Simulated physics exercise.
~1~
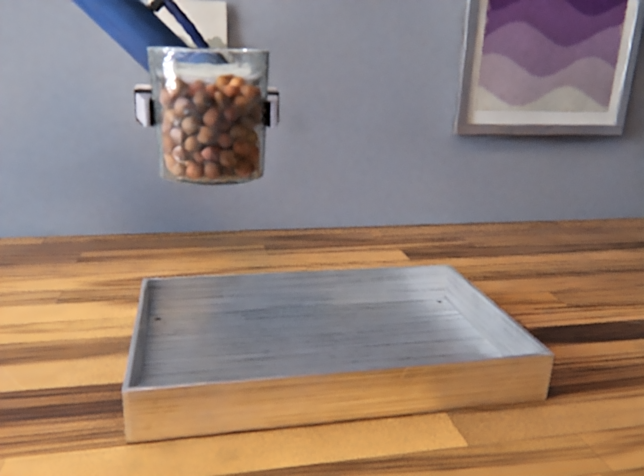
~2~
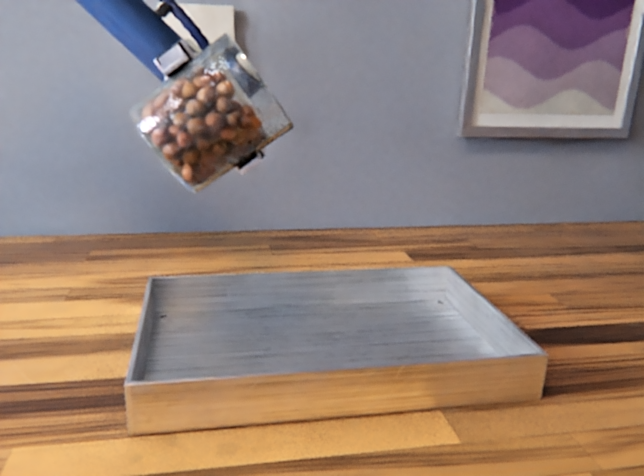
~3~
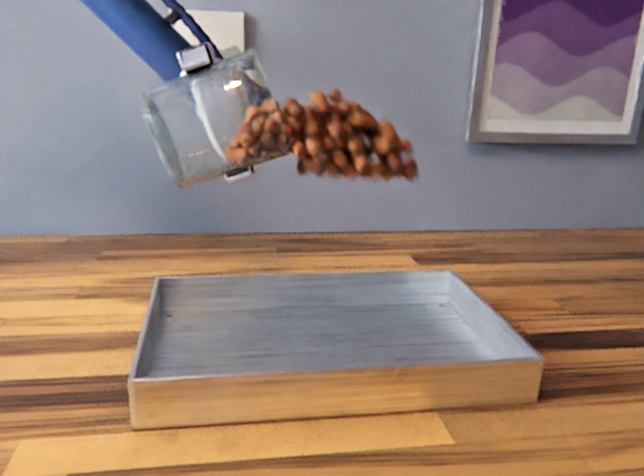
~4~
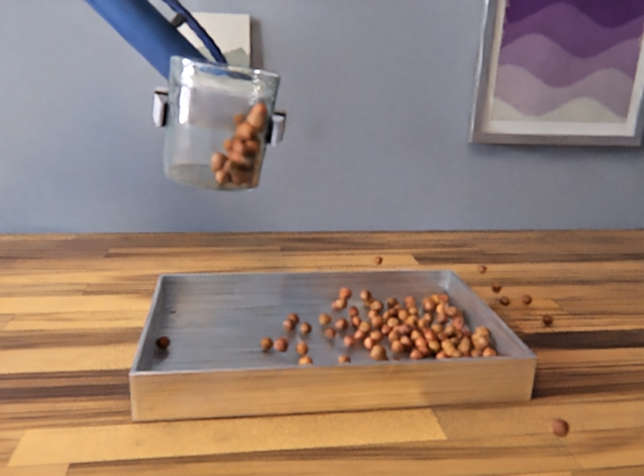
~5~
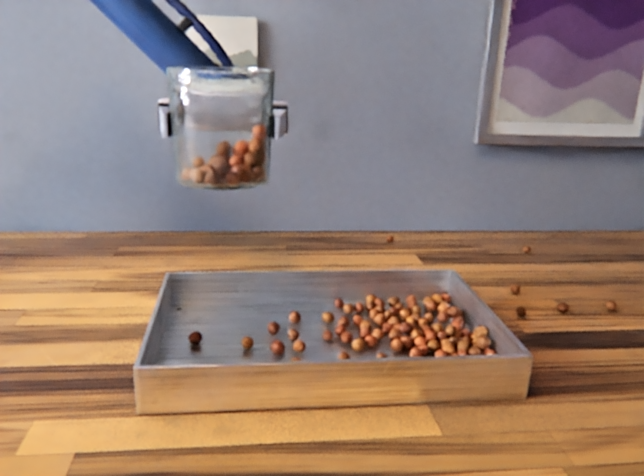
At first, a blue robotic arm holds a clear cup filled with brown hazelnuts, upright above a shallow grey tray with wooden sides on a striped wooden table. The arm tips the cup toward the right, and the nuts slide toward its mouth. A thick clump of them then bursts out sideways and hangs in mid-air over the tray. The cup swings back almost upright as the nuts land, most gathering in the tray's right half while several scatter across the table. Finally the cup is level, still holding a small portion, with most of the hazelnuts lying in the tray.
